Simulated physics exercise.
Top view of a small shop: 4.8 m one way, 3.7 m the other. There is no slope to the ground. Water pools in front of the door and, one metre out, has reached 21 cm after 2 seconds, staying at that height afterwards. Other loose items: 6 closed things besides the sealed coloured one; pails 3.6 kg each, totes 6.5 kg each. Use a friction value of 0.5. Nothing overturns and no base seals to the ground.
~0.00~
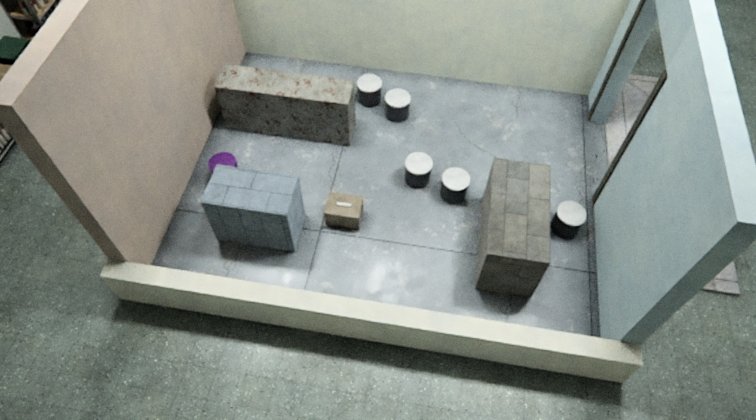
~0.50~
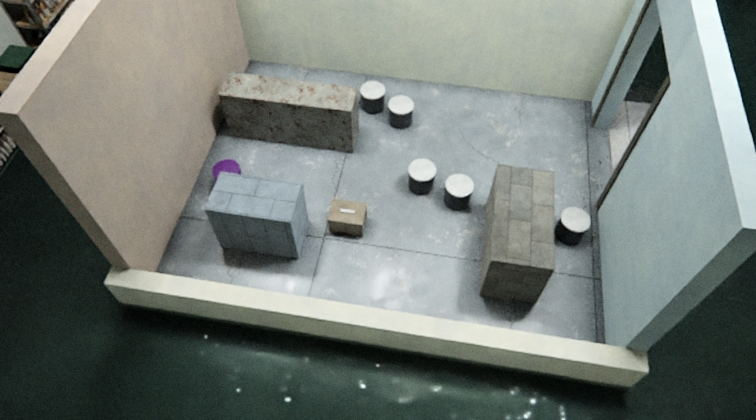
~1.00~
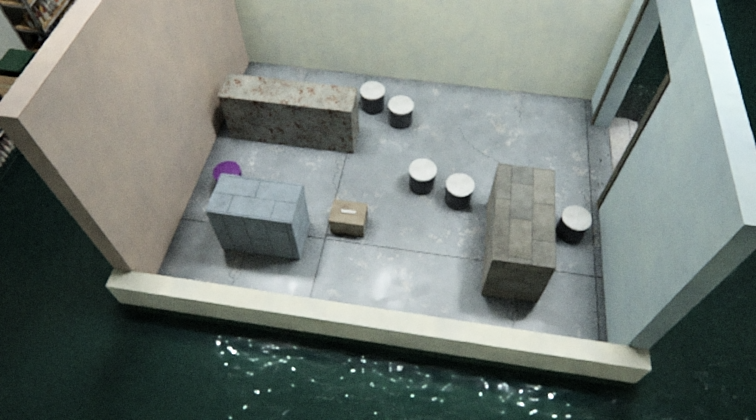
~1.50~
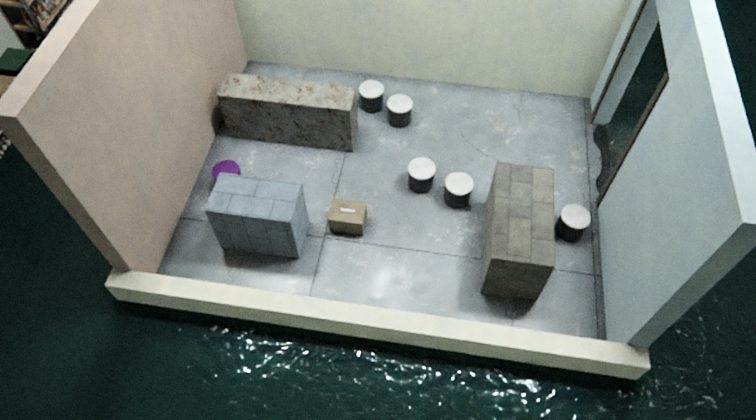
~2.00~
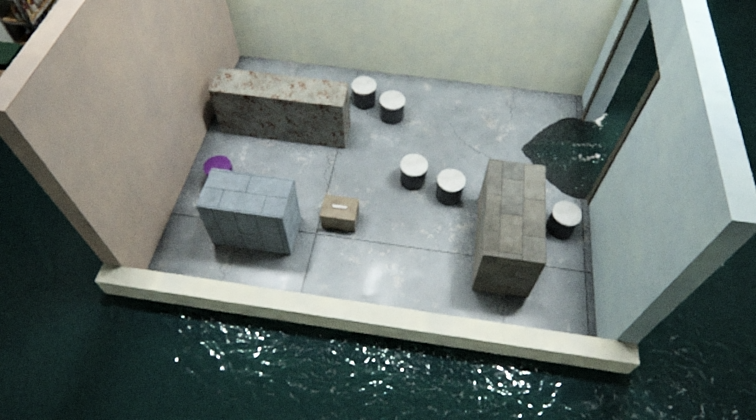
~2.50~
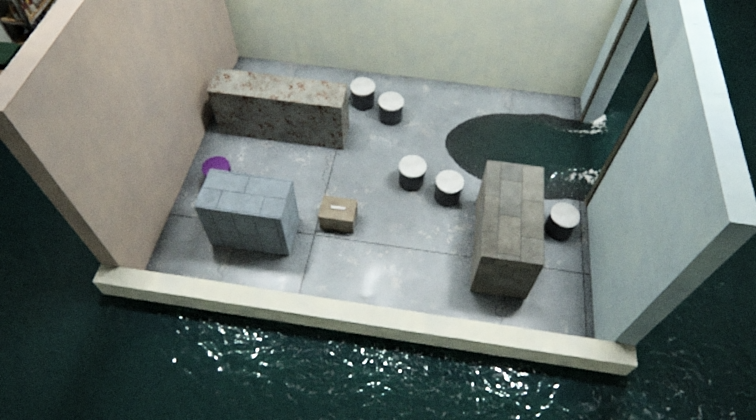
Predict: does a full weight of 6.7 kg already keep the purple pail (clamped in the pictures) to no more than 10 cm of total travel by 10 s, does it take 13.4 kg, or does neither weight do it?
It takes 13.4 kg.
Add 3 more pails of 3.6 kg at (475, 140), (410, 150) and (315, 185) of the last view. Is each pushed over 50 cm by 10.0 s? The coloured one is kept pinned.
Result, in turn - exceeds it; exceeds it; exceeds it.
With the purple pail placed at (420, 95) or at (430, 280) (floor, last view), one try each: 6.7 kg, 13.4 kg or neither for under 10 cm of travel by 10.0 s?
One by one: Neither mass suffices; the small mass suffices.
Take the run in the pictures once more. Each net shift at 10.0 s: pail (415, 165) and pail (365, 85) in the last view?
First 200 cm, then 200 cm.
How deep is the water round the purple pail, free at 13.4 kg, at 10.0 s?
Depth: Approx. 10 cm.
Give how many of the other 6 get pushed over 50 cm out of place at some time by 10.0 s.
I make it 5.
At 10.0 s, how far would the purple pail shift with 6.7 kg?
Roughly 120 cm.
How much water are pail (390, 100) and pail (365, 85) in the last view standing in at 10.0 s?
I'd put it at 15 cm and 16 cm respectively.
After 3.5 s the purple pail would be 0 cm from its start with 6.7 kg and 0 cm from its start with 13.4 kg; 0 cm of water round it then.
After 4.5 s the purple pail would be 0 cm from its start with 6.7 kg and 0 cm from its start with 13.4 kg; 1 cm of water round it then.
After 7.0 s the purple pail would be 36 cm from its start with 6.7 kg and 1 cm from its start with 13.4 kg; 9 cm of water round it then.
After 10.0 s the purple pail would be 115 cm from its start with 6.7 kg and 1 cm from its start with 13.4 kg; 10 cm of water round it then.
